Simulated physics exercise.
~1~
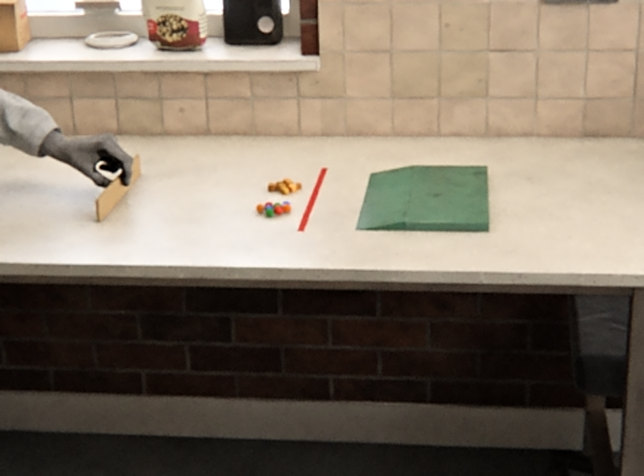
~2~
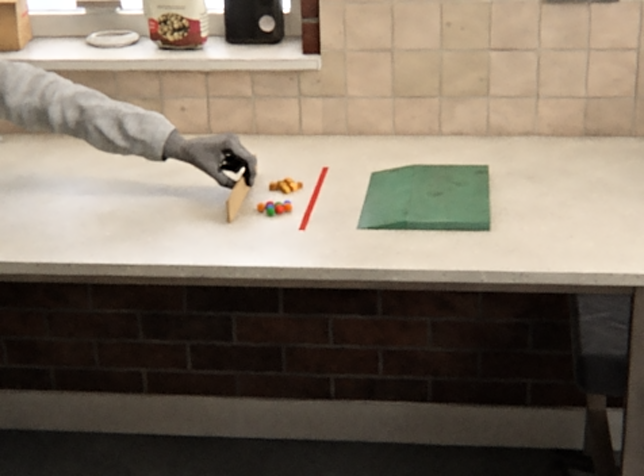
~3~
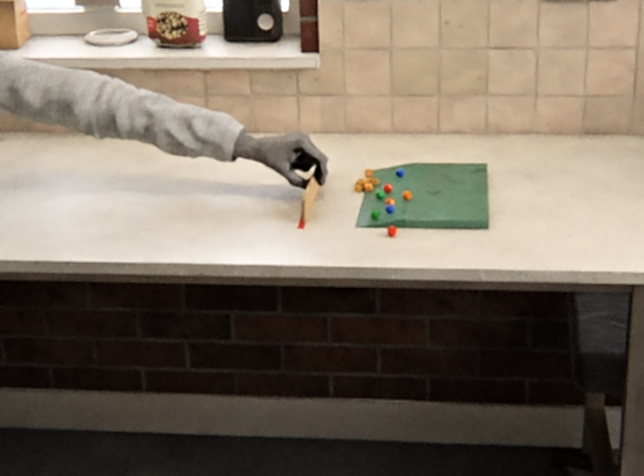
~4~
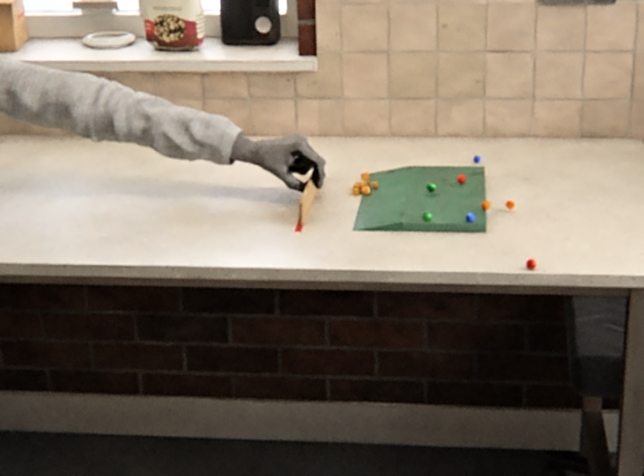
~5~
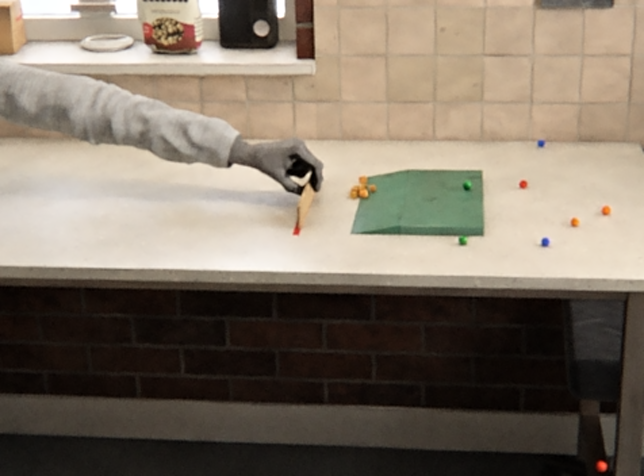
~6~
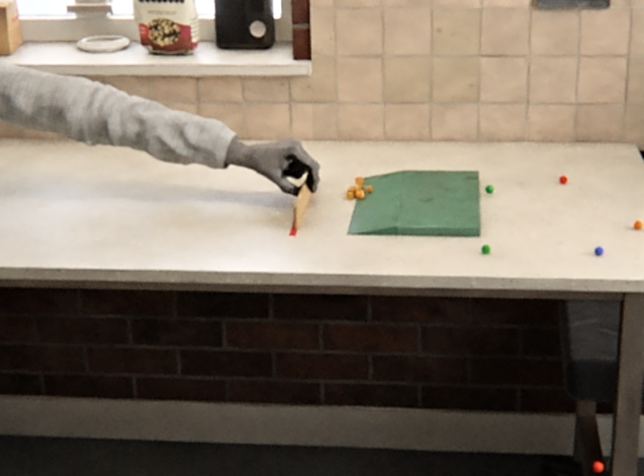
A hand slid an upright piece of card right to the red tape, pushing two small heaps toward a green ramp; the colourful balls rolled over the slab and scattered beyond it, one dropping to the floor, while the orangey-yellow pieces stayed bunched at its left edge.
